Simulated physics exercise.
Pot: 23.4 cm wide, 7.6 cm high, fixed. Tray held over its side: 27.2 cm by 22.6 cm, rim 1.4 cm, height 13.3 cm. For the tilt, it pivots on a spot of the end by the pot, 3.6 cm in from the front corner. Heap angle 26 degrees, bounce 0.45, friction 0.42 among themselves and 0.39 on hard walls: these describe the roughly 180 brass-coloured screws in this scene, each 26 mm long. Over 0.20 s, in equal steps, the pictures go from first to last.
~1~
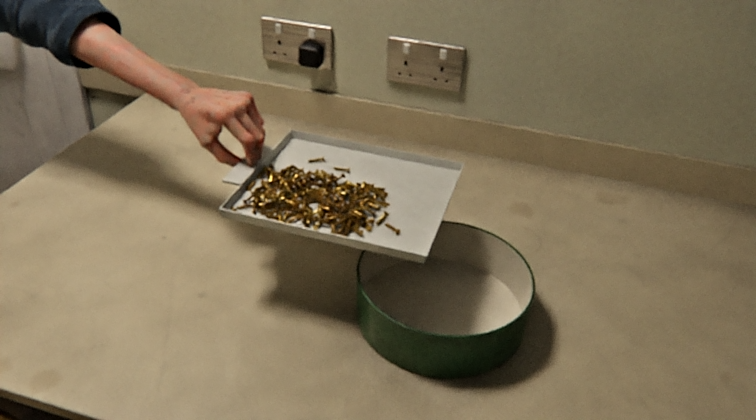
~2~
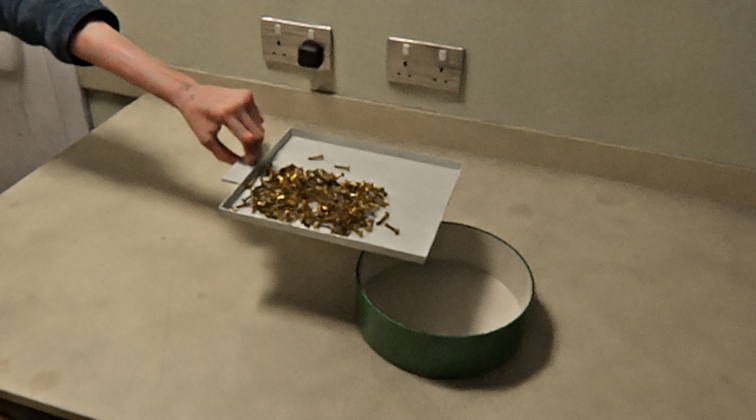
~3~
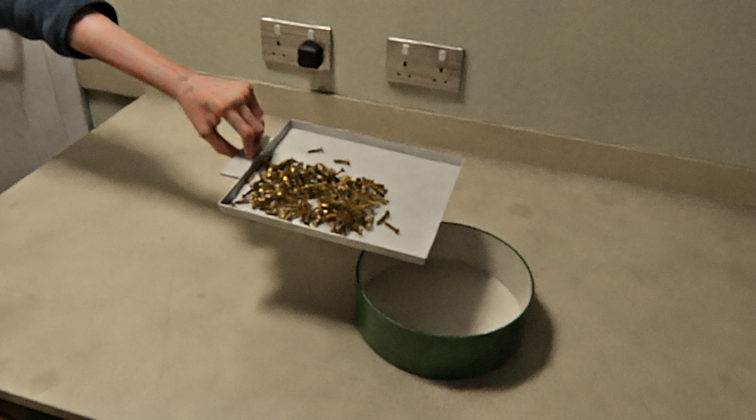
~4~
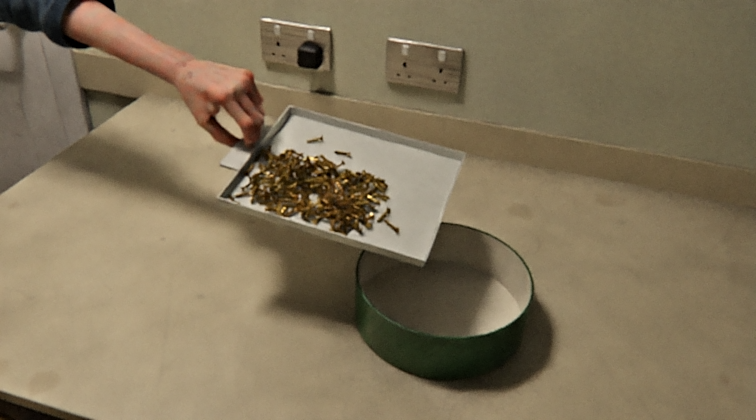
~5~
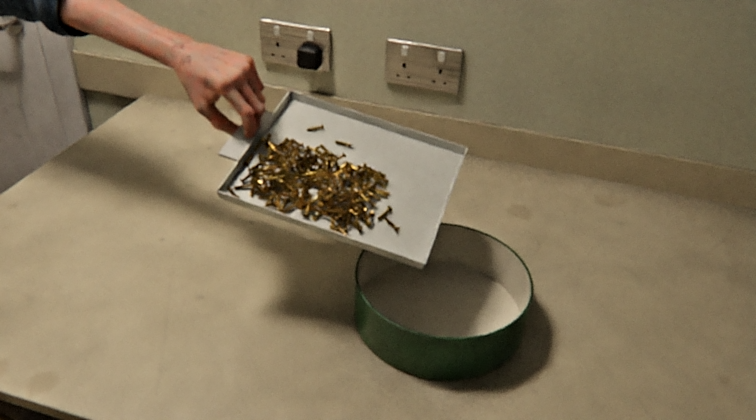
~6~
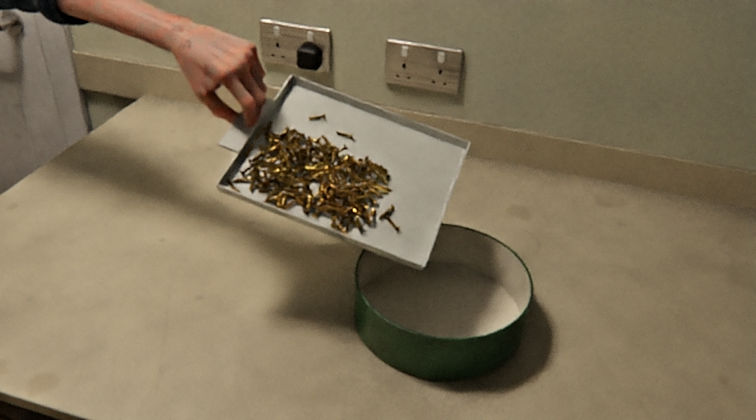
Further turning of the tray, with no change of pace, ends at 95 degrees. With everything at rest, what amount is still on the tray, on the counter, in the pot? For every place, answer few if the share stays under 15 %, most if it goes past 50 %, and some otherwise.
Shares - left on the tray: Few; counter: Some; pot: Most.
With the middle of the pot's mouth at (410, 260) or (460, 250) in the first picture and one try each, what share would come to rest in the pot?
Roughly 60 per cent, then 5 per cent.
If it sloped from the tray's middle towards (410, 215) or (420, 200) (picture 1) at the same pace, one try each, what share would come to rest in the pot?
Approximately 100 percent, then 80 percent.
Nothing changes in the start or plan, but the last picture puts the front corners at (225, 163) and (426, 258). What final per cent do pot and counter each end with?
You'd end with pot at 95 and counter at 5.
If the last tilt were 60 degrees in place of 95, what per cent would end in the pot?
Then about 65 per cent.
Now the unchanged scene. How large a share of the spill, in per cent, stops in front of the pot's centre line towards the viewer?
About 100 percent of the spill.
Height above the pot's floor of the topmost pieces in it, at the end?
Height: Approx. 3.0 cm.
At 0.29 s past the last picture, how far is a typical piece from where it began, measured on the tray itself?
I'd say close to 6 centimetres.
Then, 0.29 s after the last picture, tilt 57 degrees; the tray holds 100 %, the pot 0 %.
Then, 0.48 s after the last picture, tilt 82 degrees; the tray holds 40 %, the pot 25 %.
Then, 0.79 s after the last picture, tilt 95 degrees; the tray holds 0 %, the pot 75 %.
In the end, tray 0 %, counter 25 %, pot 75 %.
